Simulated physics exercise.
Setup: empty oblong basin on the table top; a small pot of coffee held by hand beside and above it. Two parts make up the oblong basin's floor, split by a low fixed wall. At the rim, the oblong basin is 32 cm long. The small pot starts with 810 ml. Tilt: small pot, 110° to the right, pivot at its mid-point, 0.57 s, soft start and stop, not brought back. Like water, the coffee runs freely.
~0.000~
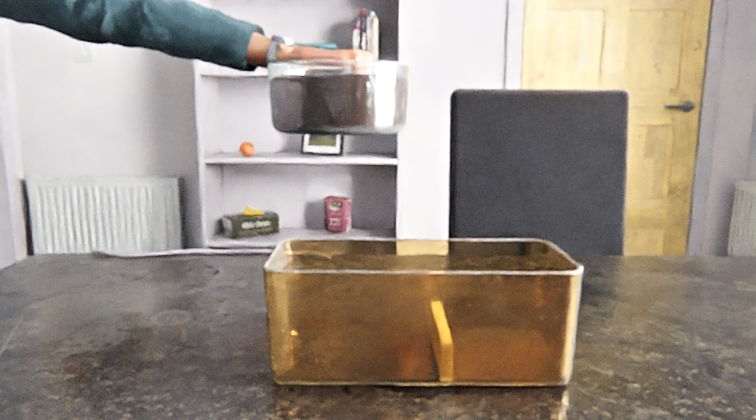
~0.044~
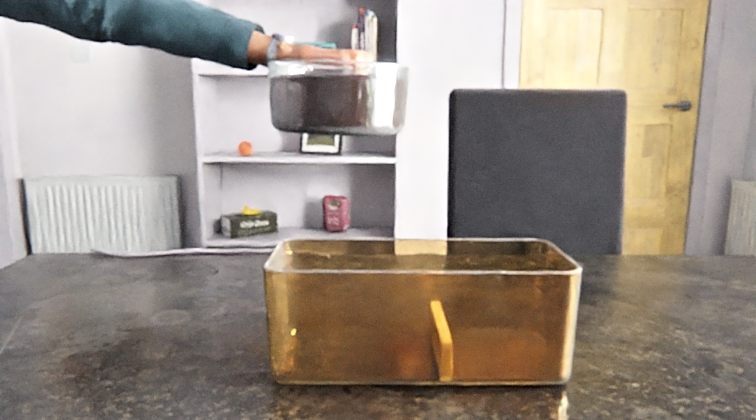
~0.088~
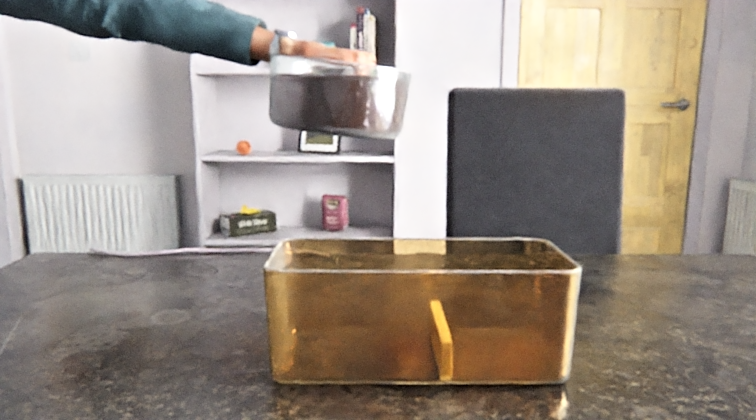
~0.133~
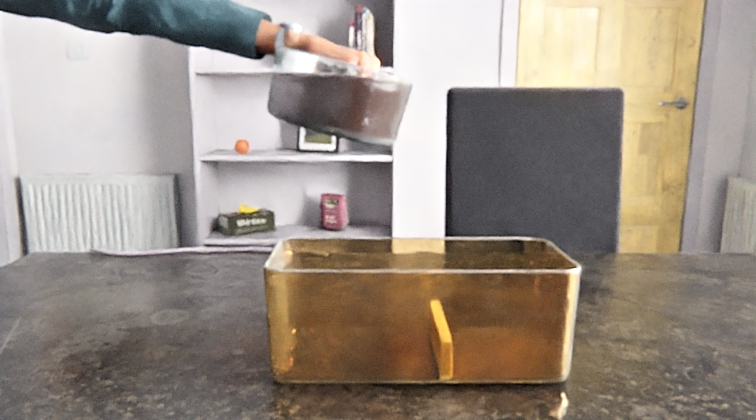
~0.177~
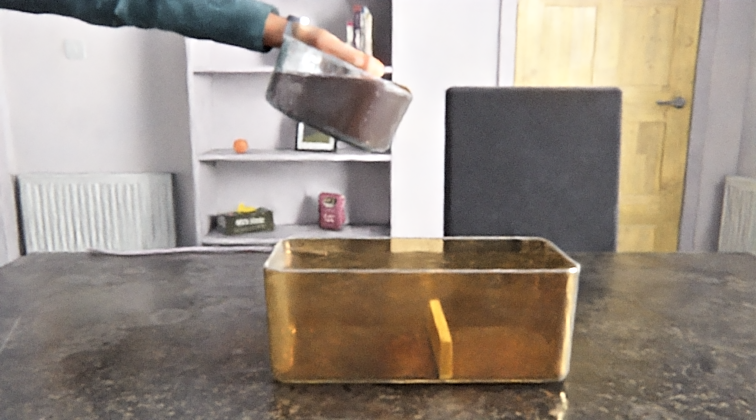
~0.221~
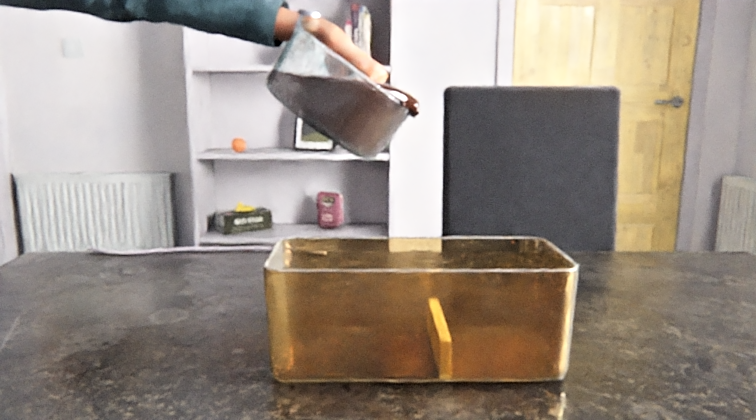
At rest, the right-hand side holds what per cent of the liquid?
It holds some 48 in every hundred.
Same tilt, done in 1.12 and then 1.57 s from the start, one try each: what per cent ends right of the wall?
First 70, then 75 per cent.
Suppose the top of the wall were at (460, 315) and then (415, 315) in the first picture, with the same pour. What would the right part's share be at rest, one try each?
Around 35 and 75 percent, in that order.
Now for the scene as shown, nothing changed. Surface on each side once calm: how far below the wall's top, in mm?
On the left it's about 26 mm; on the right, about 18 mm.
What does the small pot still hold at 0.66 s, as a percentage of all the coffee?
Roughly 3 per cent.
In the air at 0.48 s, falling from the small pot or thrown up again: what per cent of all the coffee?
Around 52 in a hundred.
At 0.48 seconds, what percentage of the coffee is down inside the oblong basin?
I'd put it near 32 percent.
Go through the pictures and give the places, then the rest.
The first picture shows tilt 0°; pouring edge (408, 68); surface from (274, 78) to (405, 79); the oblong basin's rim runs from (273, 255) to (565, 256); the wall's top is at (441, 322).
The second picture shows tilt 2°; pouring edge (408, 70); surface from (274, 78) to (405, 80).
The third picture shows tilt 6°; pouring edge (410, 76); surface from (275, 76) to (407, 82).
The fourth picture shows tilt 14°; pouring edge (411, 86); surface from (277, 74) to (409, 83).
The fifth picture shows tilt 24°; pouring edge (412, 99); surface from (274, 77) to (409, 93); 2 per cent is over the edge.
The sixth picture shows tilt 36°; pouring edge (409, 114); surface from (272, 75) to (397, 97); 7 per cent is over the edge.
After 0.48 s the tilt is 103° and 16 per cent is still to pour, 1 is left of the wall and 31 right of it.
After 0.66 s the tilt is 110° and 3 per cent is still to pour, 29 is left of the wall and 58 right of it.
After 0.86 s the tilt is 110° and 0 per cent is still to pour, 44 is left of the wall and 52 right of it.
After 1.07 s the tilt is 110° and 0 per cent is still to pour, 49 is left of the wall and 48 right of it.
In the end 49 per cent lies left of the wall, 48 right of it and 3 outside.
